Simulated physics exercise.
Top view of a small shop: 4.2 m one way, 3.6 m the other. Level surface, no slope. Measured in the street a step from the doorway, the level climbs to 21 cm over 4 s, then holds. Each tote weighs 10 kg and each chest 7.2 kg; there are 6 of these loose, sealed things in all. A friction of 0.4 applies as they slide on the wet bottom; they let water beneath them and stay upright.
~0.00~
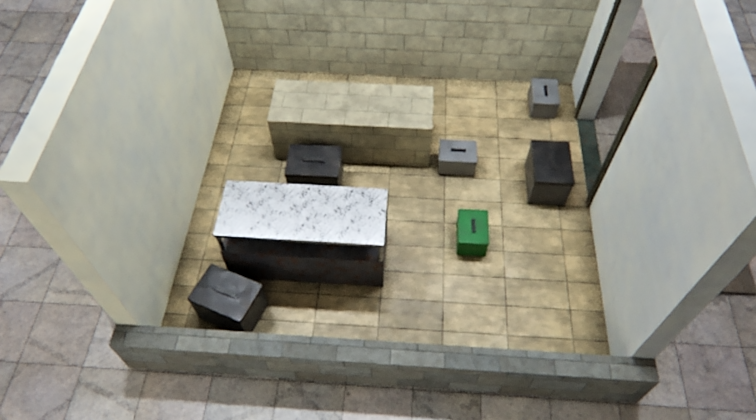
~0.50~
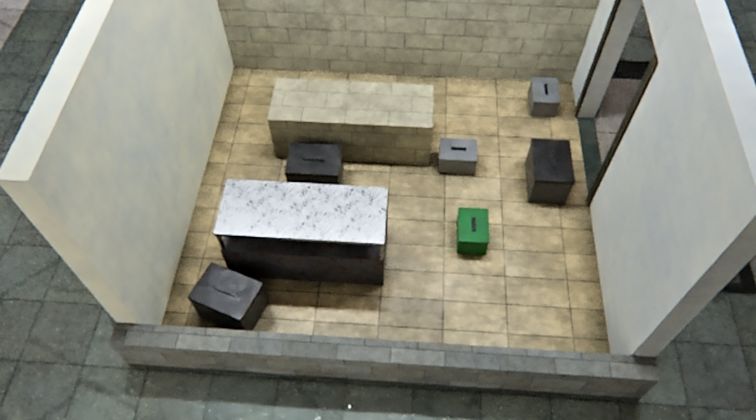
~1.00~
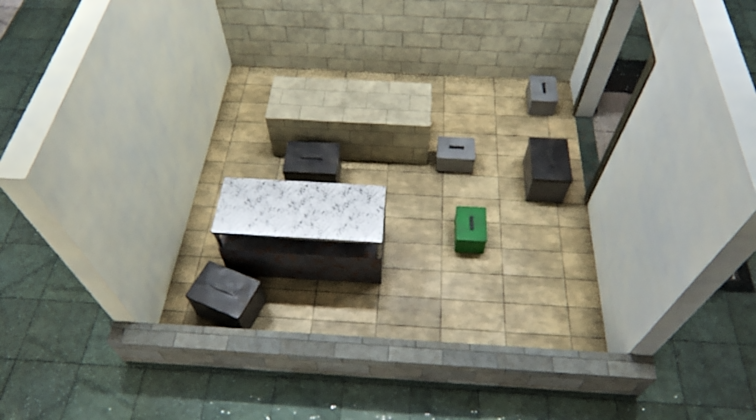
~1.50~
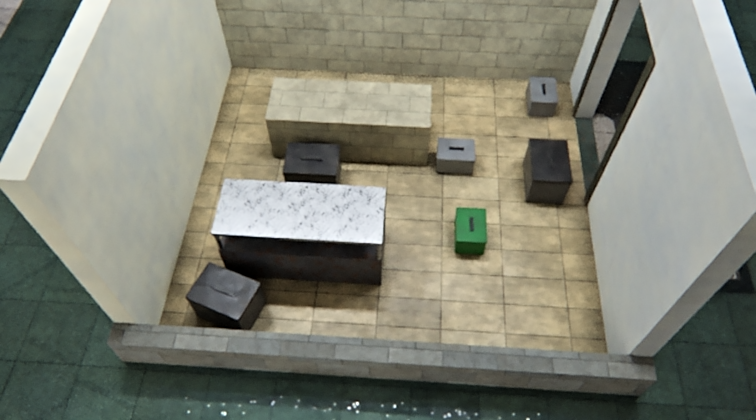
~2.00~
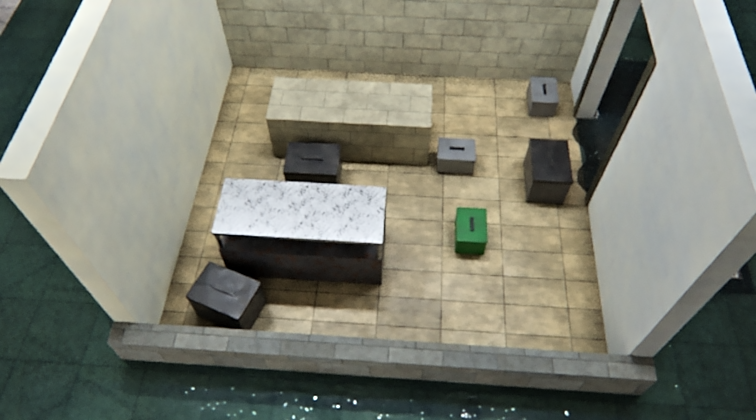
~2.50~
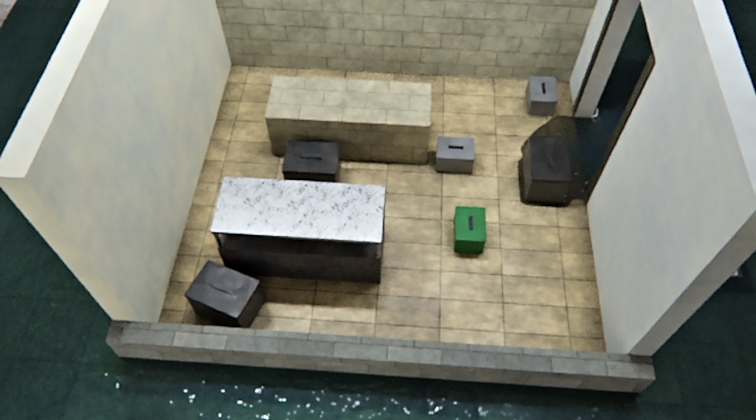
Small walled shop with two counters, dark and grey boxes and a green tote, water covering the paving outside and entering the doorway at right.
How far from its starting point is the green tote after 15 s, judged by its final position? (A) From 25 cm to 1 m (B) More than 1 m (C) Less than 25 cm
(A) From 25 cm to 1 m.
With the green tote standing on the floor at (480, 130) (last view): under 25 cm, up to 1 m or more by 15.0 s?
Result: It drifts a great deal.
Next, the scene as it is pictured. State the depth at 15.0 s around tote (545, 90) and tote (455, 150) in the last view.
I'd put it at 12 cm and 16 cm respectively.
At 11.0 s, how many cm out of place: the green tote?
Around 80 cm from the start by that time.
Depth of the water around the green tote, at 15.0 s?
9 cm or so.
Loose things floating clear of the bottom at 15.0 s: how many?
At that moment it comes to 6.
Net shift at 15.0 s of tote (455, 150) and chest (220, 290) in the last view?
One is off by 250 cm, the other by 60 cm, in the order asked.
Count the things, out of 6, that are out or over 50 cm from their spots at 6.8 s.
I make it 3 by then.
After 3.5 s the green tote is near (471, 223), 0.0 m from its start, aground; 0 afloat.
After 6.8 s the green tote is near (442, 273), 0.6 m from its start, aground; 1 afloat.
After 11.0 s the green tote is near (498, 304), 0.9 m from its start, aground; 5 afloat.
After 15.0 s the green tote is near (526, 212), 0.6 m from its start, afloat; 6 afloat.
